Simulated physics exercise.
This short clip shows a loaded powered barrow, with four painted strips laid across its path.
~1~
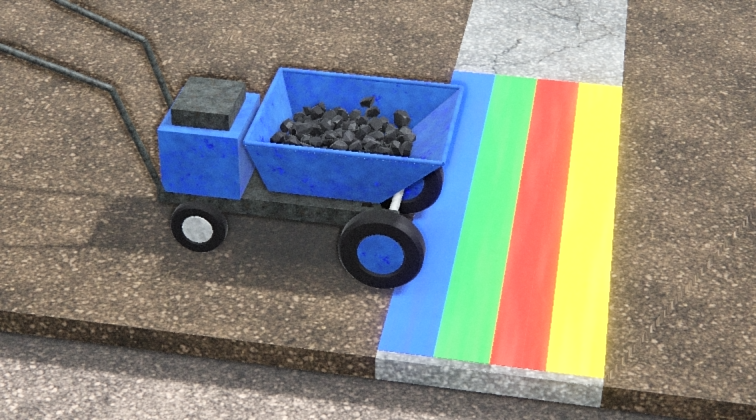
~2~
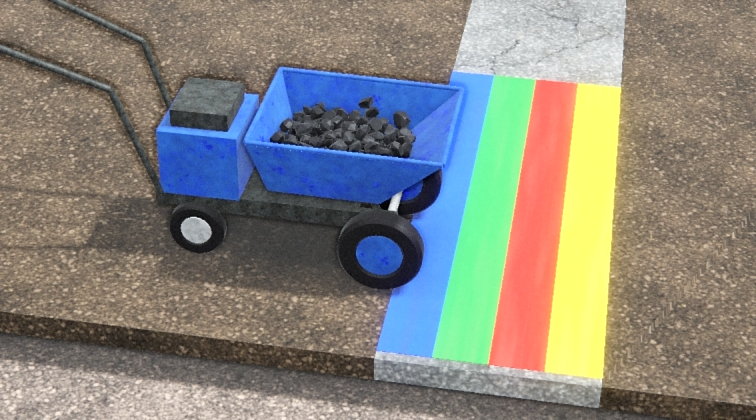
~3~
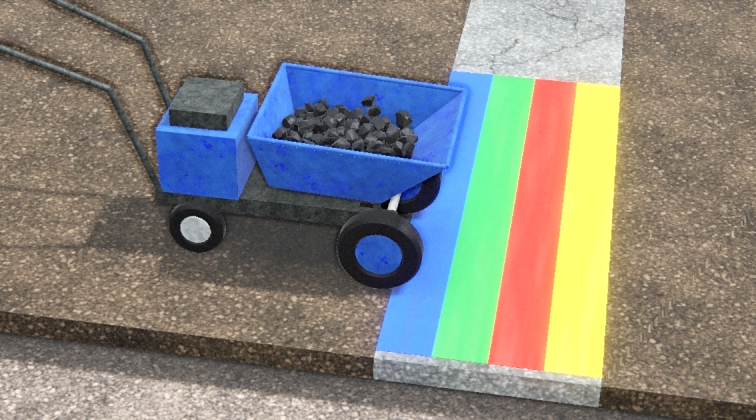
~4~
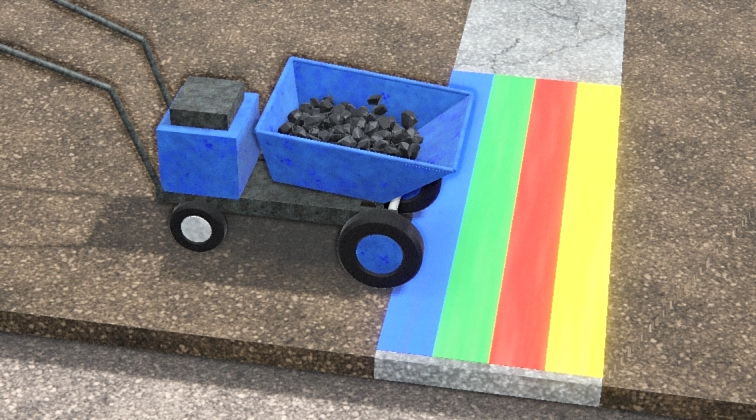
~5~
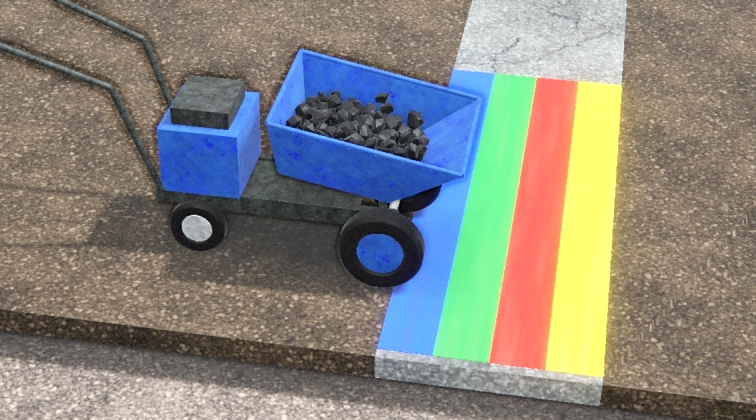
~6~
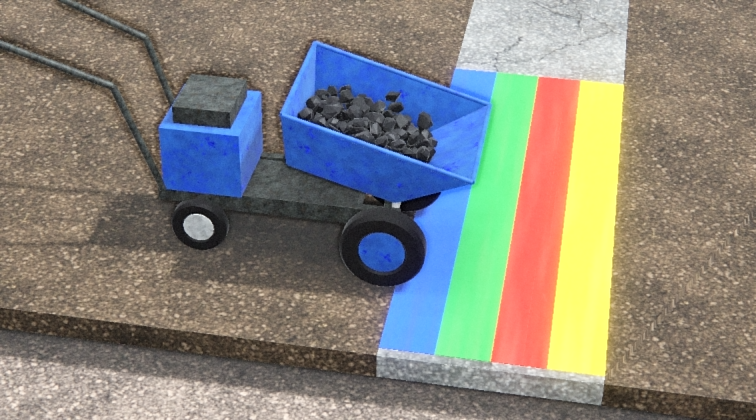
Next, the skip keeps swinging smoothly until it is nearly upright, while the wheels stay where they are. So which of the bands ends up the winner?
The winner is the red band.
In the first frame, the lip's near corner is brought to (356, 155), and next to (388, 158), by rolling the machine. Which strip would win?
Spot 1 - the green one; spot 2 - the green one.
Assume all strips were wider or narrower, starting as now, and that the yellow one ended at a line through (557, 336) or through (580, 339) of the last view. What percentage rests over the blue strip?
In order, 0 % and 0 %.
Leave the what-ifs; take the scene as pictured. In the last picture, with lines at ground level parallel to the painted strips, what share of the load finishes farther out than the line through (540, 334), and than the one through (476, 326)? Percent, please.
In order: 40 per cent, then 70 per cent.
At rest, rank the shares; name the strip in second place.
That would be yellow, in second.
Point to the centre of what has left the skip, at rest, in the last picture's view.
Centre at rest: Close to (554, 253).
Just after the last frame, skip tipped steeply; every one in the skip.
A moment on, skip tipped right over; the larger part in the skip; roughly a quarter over the red strip; just a few over the yellow strip.
Further on, skip tipped right over; roughly a quarter in the skip; just a few over the green strip; roughly a third over the red strip; roughly a quarter over the yellow strip; about a tenth off the paint.
When it is over, skip tipped right over; roughly a quarter in the skip; not one over the blue strip; just a few over the green strip; roughly a third over the red strip; roughly a quarter over the yellow strip; about a tenth off the paint.
